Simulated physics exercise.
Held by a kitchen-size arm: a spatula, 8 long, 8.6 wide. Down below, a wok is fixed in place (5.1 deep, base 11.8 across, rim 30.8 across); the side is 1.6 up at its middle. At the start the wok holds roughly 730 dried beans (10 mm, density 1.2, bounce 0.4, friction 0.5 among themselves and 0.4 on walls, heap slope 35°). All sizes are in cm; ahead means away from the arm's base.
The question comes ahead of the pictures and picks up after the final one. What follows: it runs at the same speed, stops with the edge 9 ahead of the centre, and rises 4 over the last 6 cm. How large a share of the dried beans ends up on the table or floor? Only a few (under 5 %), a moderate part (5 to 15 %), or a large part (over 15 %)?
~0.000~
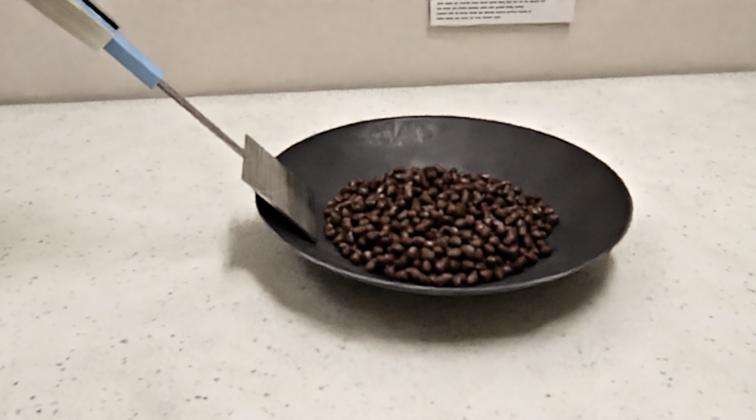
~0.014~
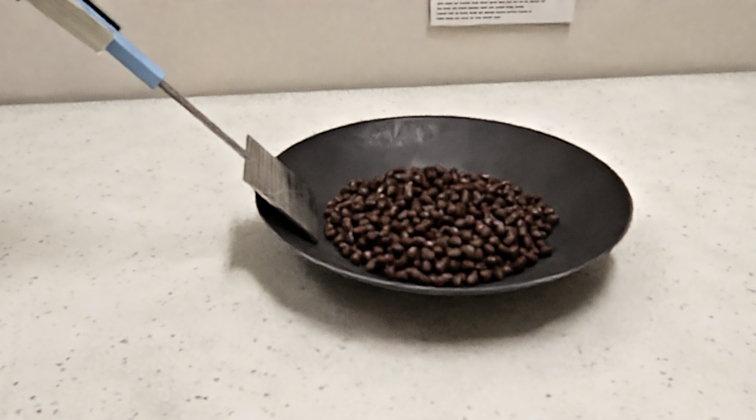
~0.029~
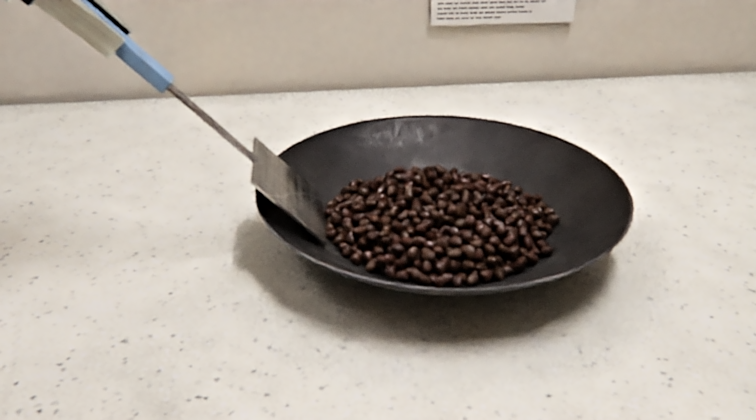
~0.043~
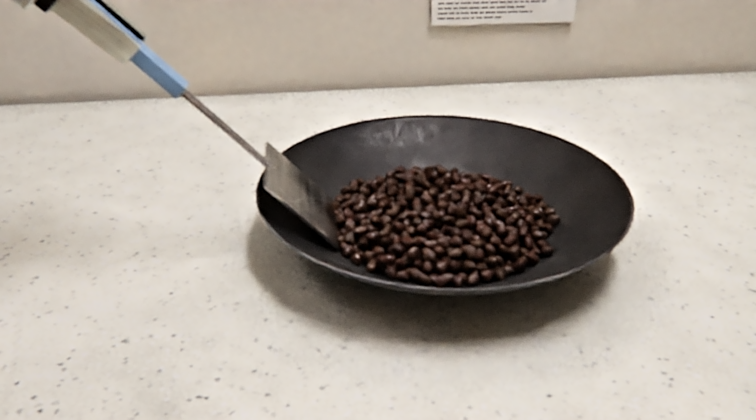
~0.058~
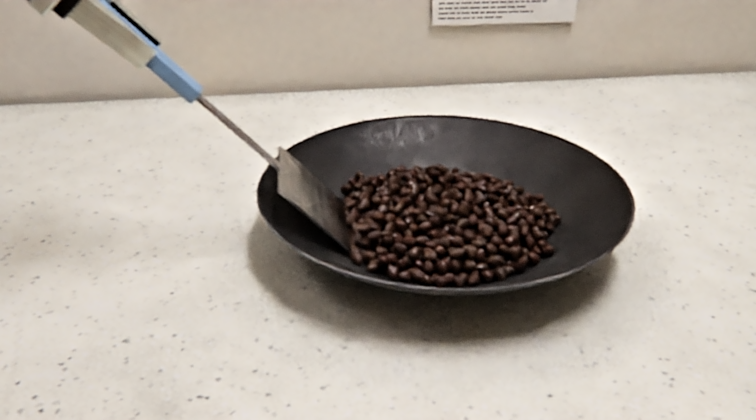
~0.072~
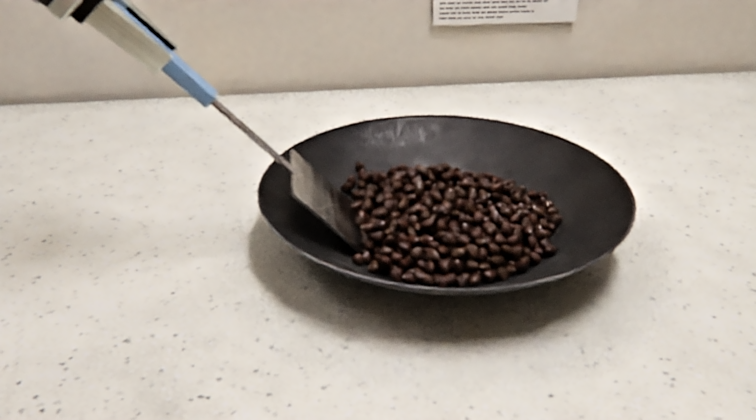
A moderate part.
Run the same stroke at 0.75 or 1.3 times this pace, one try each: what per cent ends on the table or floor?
Estimates in order: 5 per cent, 20 per cent.
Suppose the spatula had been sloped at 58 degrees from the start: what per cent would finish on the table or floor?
Some 10 in a hundred.
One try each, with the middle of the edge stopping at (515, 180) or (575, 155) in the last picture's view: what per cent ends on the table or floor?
Close to 0 and close to 25 per cent, respectively.
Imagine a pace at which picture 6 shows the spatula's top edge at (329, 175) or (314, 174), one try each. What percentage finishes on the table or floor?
I'd estimate some 30 and 25 in a hundred.
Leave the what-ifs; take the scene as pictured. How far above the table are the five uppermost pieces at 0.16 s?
Somewhere near 5 cm, I'd say.
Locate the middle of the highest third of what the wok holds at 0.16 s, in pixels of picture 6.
I'd put it close to (501, 199) in the last picture.
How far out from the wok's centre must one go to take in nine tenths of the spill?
I reckon it's some 30 centimetres.
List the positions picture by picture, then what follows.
The first frame shows spatula top edge at (244, 155), sloping 48°; upper third of the load around (439, 211), from x 330 to 550, top at y 170; 729 in the wok.
The second frame shows spatula top edge at (245, 155), sloping 48°; upper third of the load around (439, 211), from x 330 to 550, top at y 170.
The third frame shows spatula top edge at (253, 158), sloping 48°; upper third of the load around (439, 211), from x 330 to 550, top at y 170.
The fourth frame shows spatula top edge at (266, 163), sloping 48°; upper third of the load around (440, 211), from x 335 to 550, top at y 170.
The fifth frame shows spatula top edge at (279, 167), sloping 48°; upper third of the load around (440, 210), from x 340 to 555, top at y 170.
The sixth frame shows spatula top edge at (292, 171), sloping 48°; upper third of the load around (446, 207), from x 335 to 555, top at y 165; 729 in the wok.
By 0.16 s, sloping 48°, highest piece 6 above the table; 729 in the wok.
By 0.25 s, sloping 48°, highest piece 6 above the table; 728 in the wok, 1 on the blade or in flight.
By 0.49 s, sloping 48°, highest piece 7 above the table; 655 in the wok, 67 on the table or floor, 7 on the blade or in flight.
By 1.54 s, sloping 48°, highest piece 6 above the table; 655 in the wok, 74 on the table or floor.
Final count, 655 in the wok, 74 on the table or floor. That is 10 % on the table or floor.
